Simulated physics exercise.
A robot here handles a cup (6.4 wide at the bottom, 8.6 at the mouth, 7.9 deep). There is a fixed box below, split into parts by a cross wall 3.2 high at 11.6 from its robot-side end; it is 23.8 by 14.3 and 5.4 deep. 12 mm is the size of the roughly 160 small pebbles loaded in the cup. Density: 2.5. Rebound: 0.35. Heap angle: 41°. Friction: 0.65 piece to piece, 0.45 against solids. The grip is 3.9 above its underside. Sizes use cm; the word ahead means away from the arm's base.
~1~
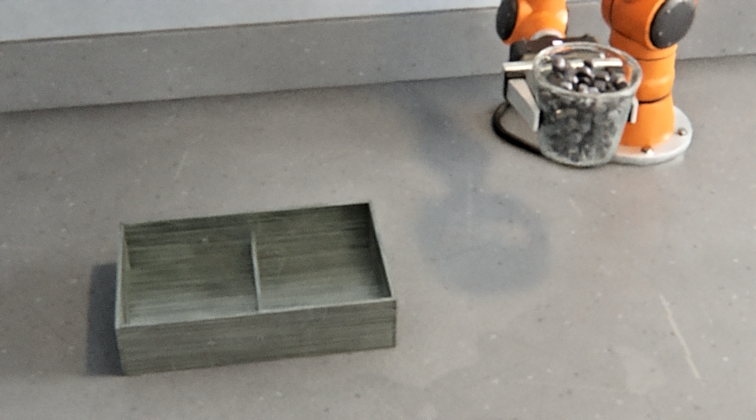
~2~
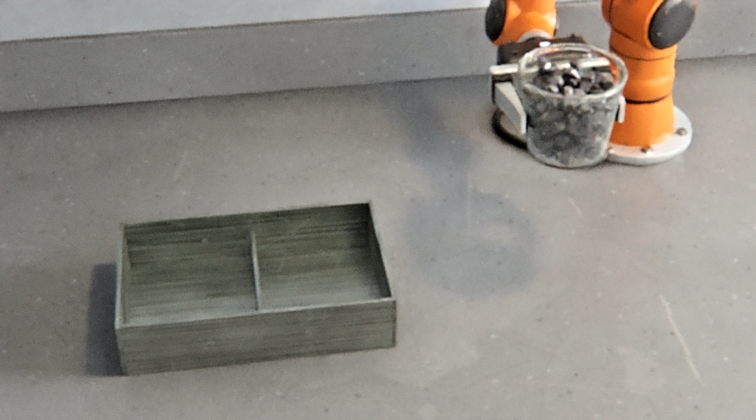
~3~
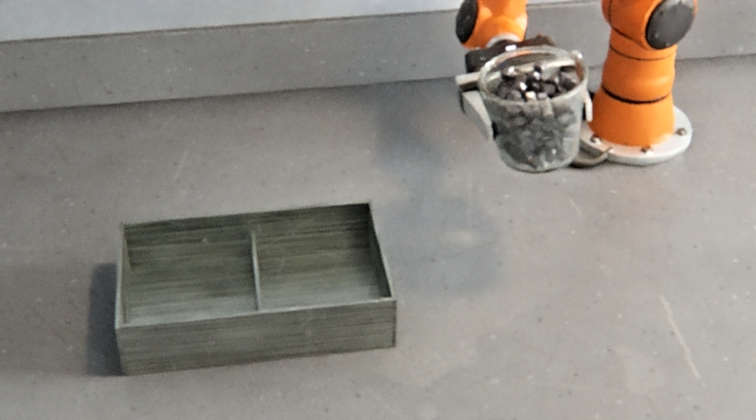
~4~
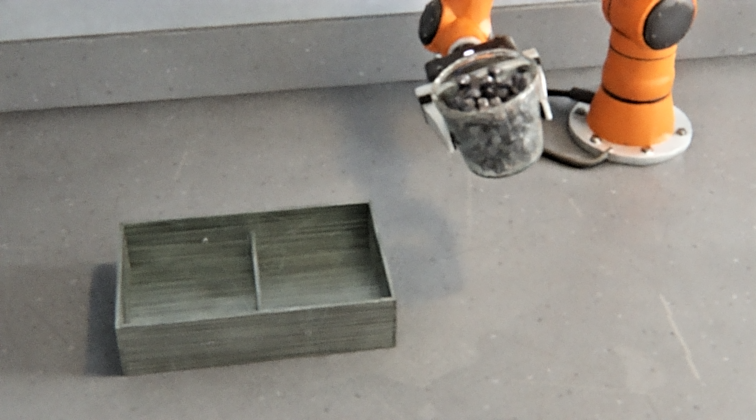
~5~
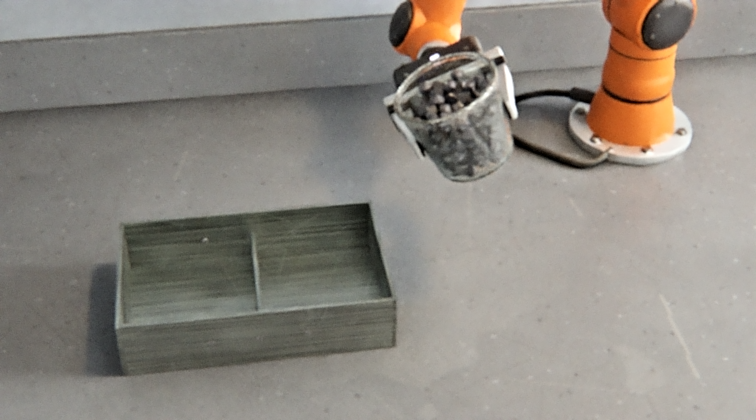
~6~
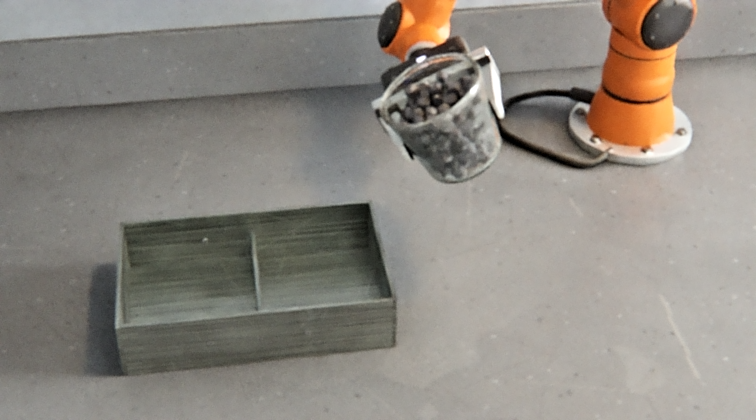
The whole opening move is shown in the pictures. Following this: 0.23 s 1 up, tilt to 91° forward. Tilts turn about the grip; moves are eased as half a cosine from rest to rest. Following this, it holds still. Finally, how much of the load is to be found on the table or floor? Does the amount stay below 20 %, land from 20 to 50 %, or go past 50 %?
It stays below 20 %.
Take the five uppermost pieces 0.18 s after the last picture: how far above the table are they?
Around 22 cm, I reckon.
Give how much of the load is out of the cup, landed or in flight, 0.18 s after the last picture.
Around 0 % is out.
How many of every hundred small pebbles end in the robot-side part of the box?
35 per cent, give or take.
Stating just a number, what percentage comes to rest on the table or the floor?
Around 0 per cent.
Then, 0.09 s after the last picture, tilted 48° forward, highest piece 23 above the table; 157 in the cup.
Then, 0.18 s after the last picture, tilted 85° forward, highest piece 23 above the table; 157 in the cup.
Then, 0.43 s after the last picture, tilted 91° forward, highest piece 22 above the table; 138 in the cup, 11 in the robot-side part, 8 in flight or on a rim.
Then, 1.48 s after the last picture, tilted 91° forward, highest piece 22 above the table; 102 in the cup, 54 in the robot-side part, 1 on the table or floor.
Final count, 102 in the cup, 54 in the robot-side part, 1 on the table or floor. That is 1 % on the table or floor.
